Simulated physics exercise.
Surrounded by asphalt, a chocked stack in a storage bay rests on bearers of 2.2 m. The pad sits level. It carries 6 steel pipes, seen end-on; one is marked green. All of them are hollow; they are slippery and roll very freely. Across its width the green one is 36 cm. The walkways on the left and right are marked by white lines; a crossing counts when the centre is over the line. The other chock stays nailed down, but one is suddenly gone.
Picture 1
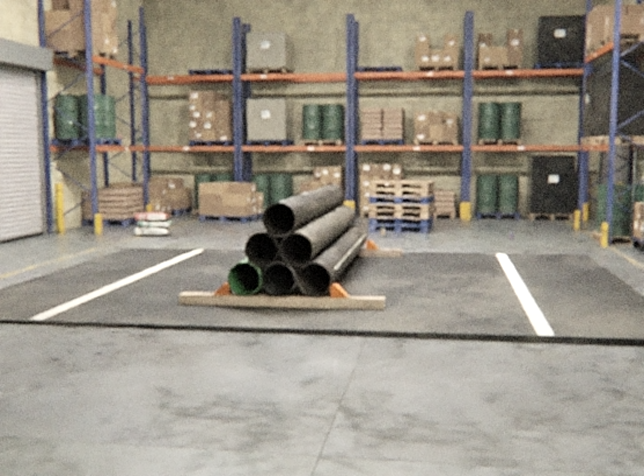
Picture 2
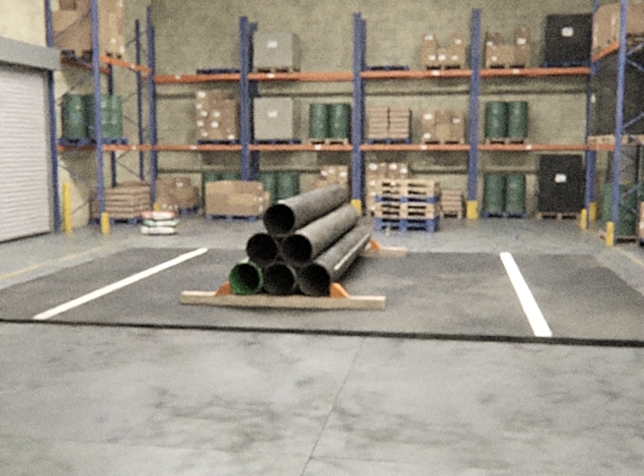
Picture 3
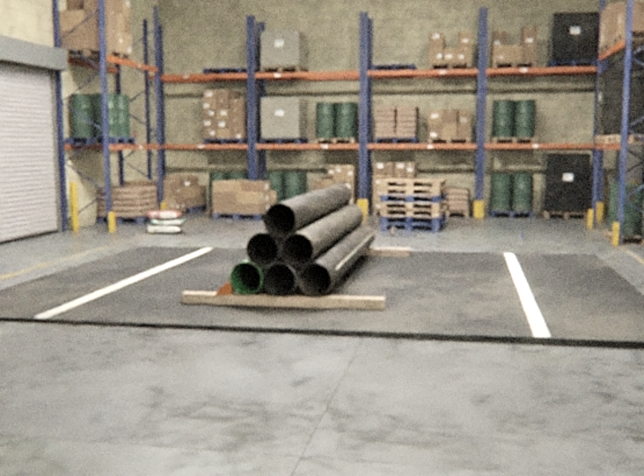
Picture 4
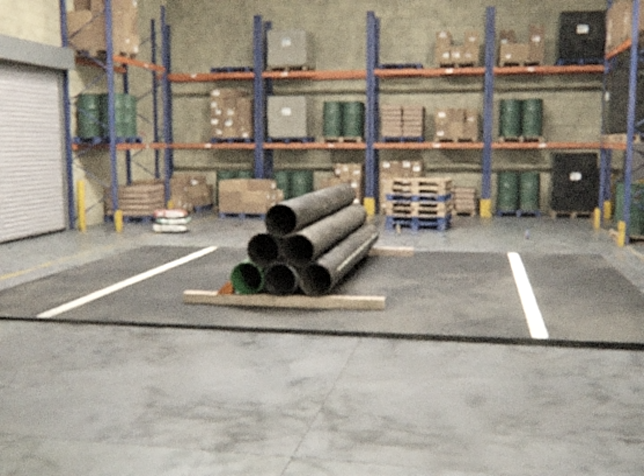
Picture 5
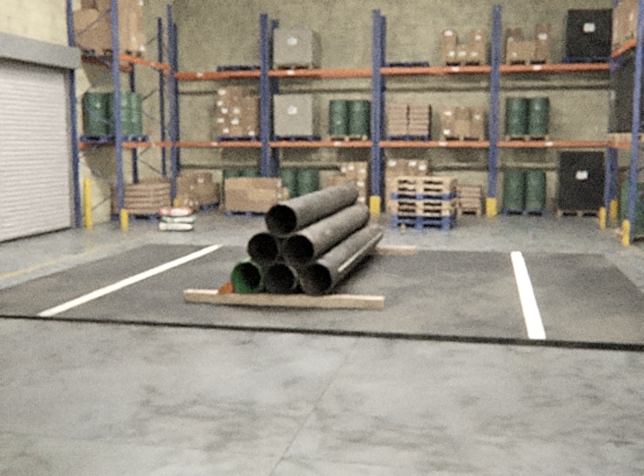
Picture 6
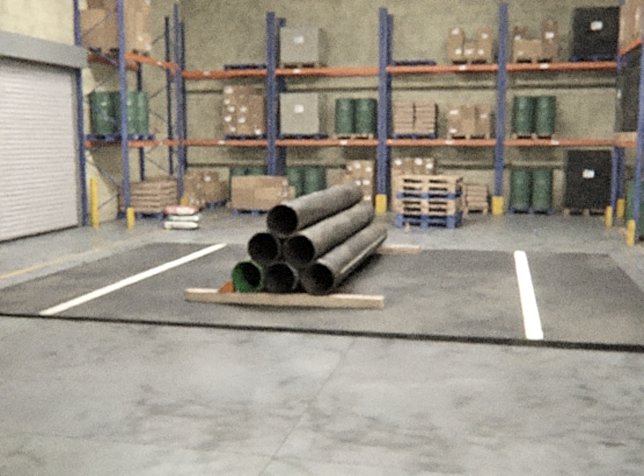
The footage shows six hollow pipes, the bottom-left one green, stacked on wooden bearers in a warehouse bay as the viewpoint shifts slightly; the orange chock at right suddenly disappears, while the pipes show no clear movement.
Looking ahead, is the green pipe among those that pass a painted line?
Line not breached.
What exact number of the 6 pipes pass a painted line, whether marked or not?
Exactly 1.
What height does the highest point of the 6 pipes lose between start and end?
Roughly 30 cm.
Then, 0.3 s after the last picture, green is on the bearers, 70 cm from the bearers' left end; 0 over a line so far.
At rest (6.3 s after the last picture), green is on the bearers, 70 cm from the bearers' left end; 1 over a line so far.
